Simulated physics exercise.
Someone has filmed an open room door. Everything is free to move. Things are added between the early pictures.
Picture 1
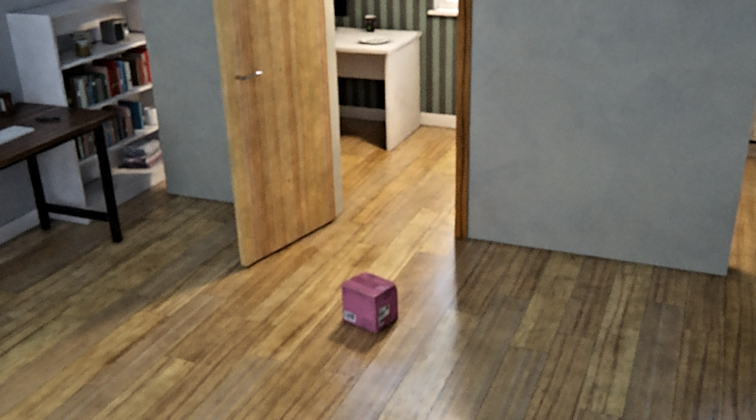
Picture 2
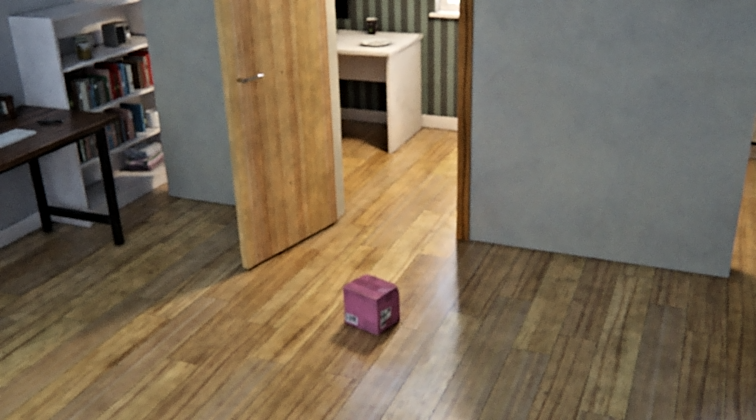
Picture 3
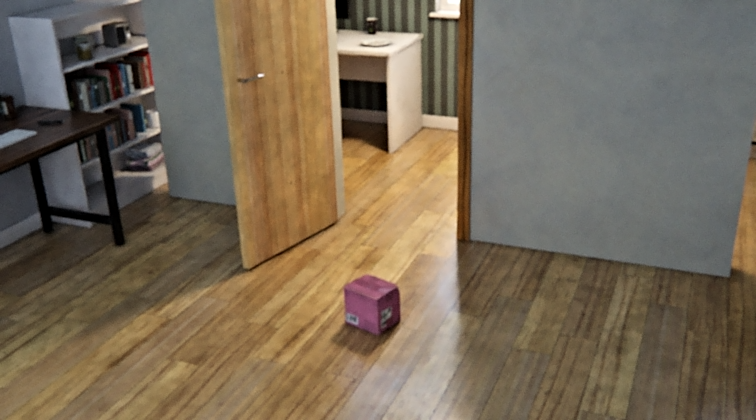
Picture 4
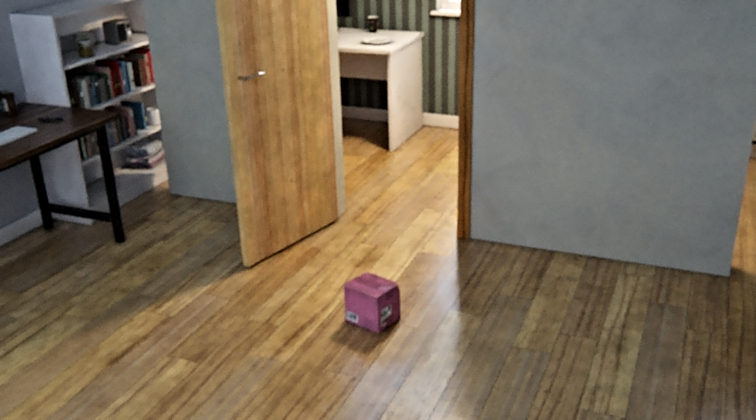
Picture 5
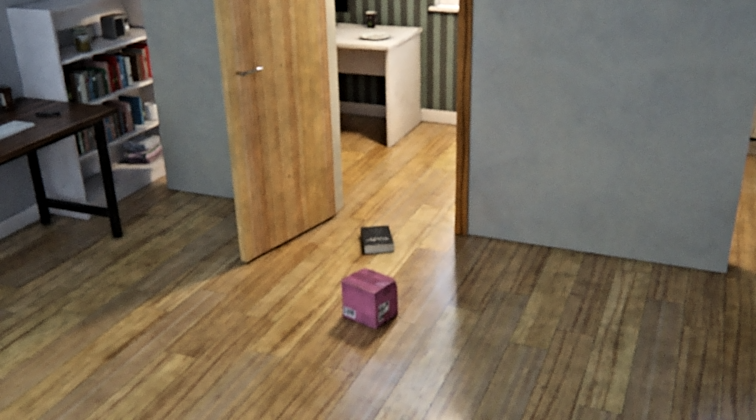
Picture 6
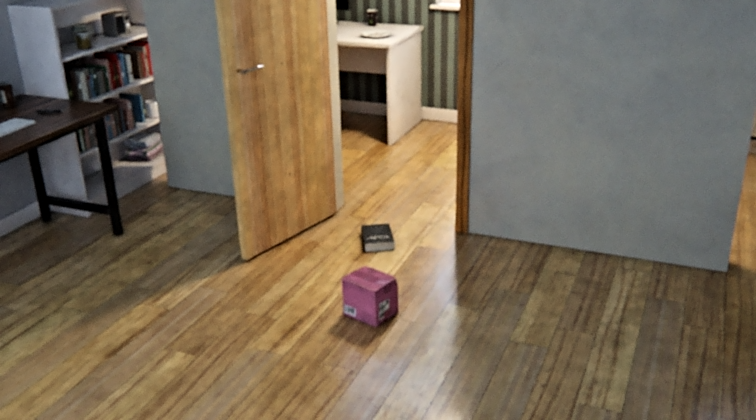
A pink parcel sits still by an open door, and a black book appears behind it.
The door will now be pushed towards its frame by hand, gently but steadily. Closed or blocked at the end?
Outcome: The door reaches the frame.
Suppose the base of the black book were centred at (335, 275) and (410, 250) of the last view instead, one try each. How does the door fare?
First, it closes; second, it jams.
Then, 0.90 s past the last view, door at 78°.
Then, 1.80 s past the last view, door at 39°; black book displaced a little near (386, 235).
Then, 2.30 s past the last view, door at 22°; black book displaced about its own width near (403, 227).
Then, 2.80 s past the last view, door at 6°; black book displaced about its own width near (414, 219).
Finally, door at 0°; moved from the start, black book; pink parcel still in place. Final places as the last picture's camera would see them, black book near (417, 214).
